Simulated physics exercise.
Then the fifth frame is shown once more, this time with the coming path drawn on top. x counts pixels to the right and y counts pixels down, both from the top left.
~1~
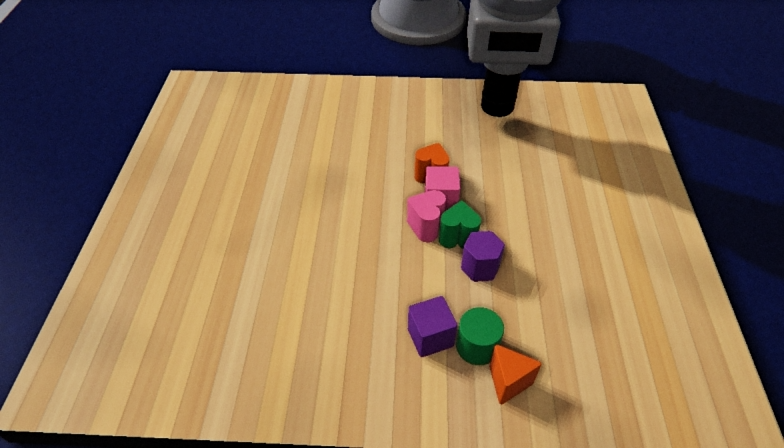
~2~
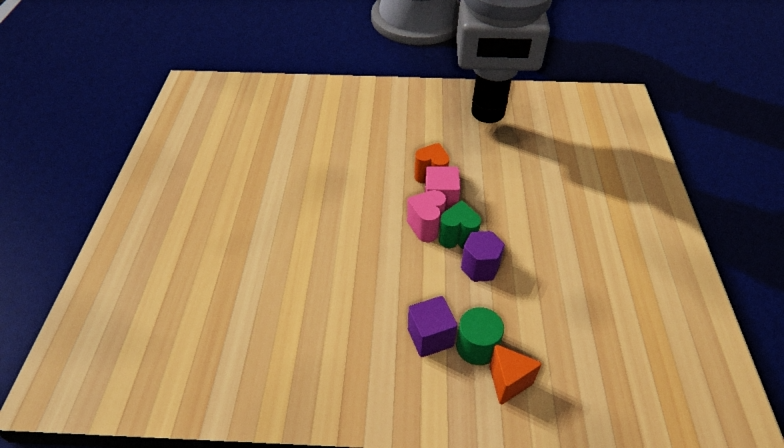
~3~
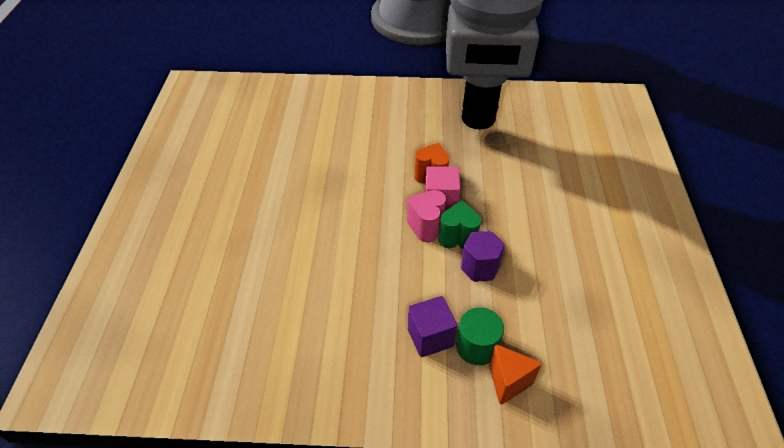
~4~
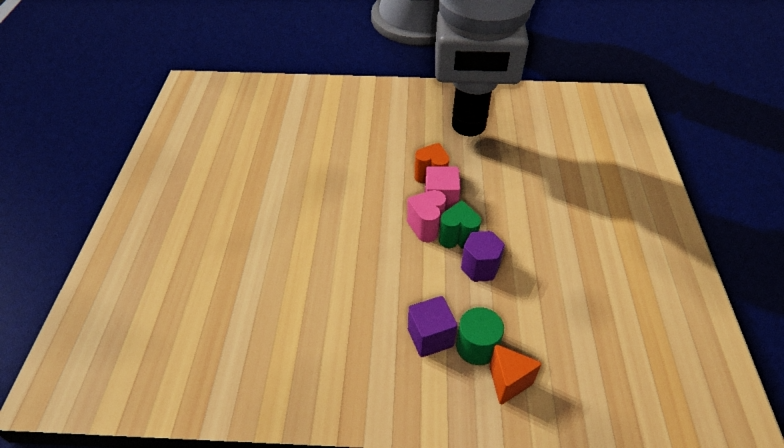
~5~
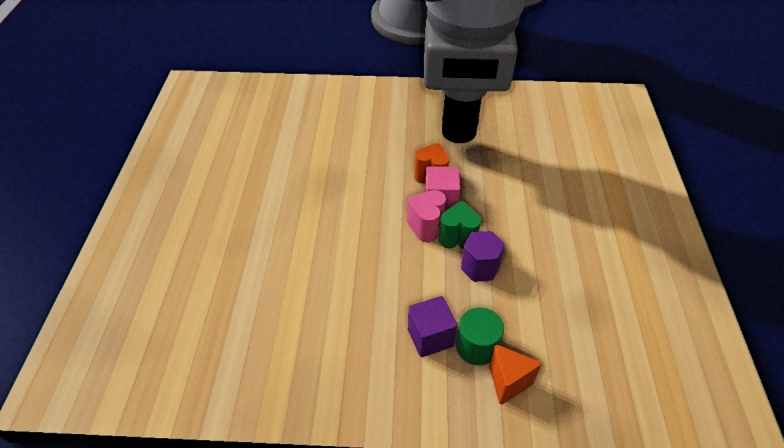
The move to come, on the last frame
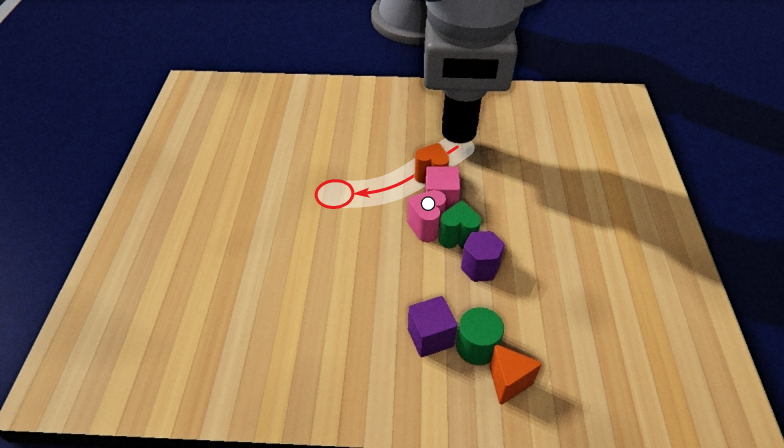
A grey robot arm with a black stick slides slowly left and slightly nearer over a pale striped wooden board on a dark blue surface, seen from above by a still camera. Near the middle, an orange heart, pink block, pink heart, green heart and purple hexagonal block cluster together. Below them, a purple cube, green cylinder and orange triangular block stay still, like all the others.
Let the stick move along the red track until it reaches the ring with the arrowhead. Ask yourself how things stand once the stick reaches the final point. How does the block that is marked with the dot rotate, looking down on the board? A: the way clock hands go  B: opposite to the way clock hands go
A
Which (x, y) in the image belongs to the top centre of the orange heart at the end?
It is going to be at (405, 186).
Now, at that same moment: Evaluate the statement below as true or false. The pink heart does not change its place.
It is false.
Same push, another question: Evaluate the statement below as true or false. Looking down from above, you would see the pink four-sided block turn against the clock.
Verdict: True.
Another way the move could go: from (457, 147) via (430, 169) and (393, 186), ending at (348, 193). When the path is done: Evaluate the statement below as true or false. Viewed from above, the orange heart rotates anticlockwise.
Verdict: True.
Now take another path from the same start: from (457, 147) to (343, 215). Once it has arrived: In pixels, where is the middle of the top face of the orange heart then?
I expect it at (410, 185).
Drawn move, from (457, 147) via (424, 169) and (384, 189), ending at (335, 194); the dot is on the pink heart.
What follows on the original path. One third of the way, stick (424, 156); pink heart (429, 208), turned 15° clockwise; orange heart (417, 168), turned 65° anticlockwise; pink four-sided block (444, 181), turned 15° anticlockwise.
Two thirds of the way, stick (383, 176); pink heart (431, 211), turned 30° clockwise; orange heart (405, 186), turned 105° anticlockwise; pink four-sided block (441, 184), turned 40° anticlockwise; green heart (464, 219), turned 15° anticlockwise.
At the end, stick (333, 180); pink heart (431, 211), turned 30° clockwise; orange heart (405, 186), turned 105° anticlockwise; pink four-sided block (441, 184), turned 40° anticlockwise; green heart (464, 219), turned 15° anticlockwise.
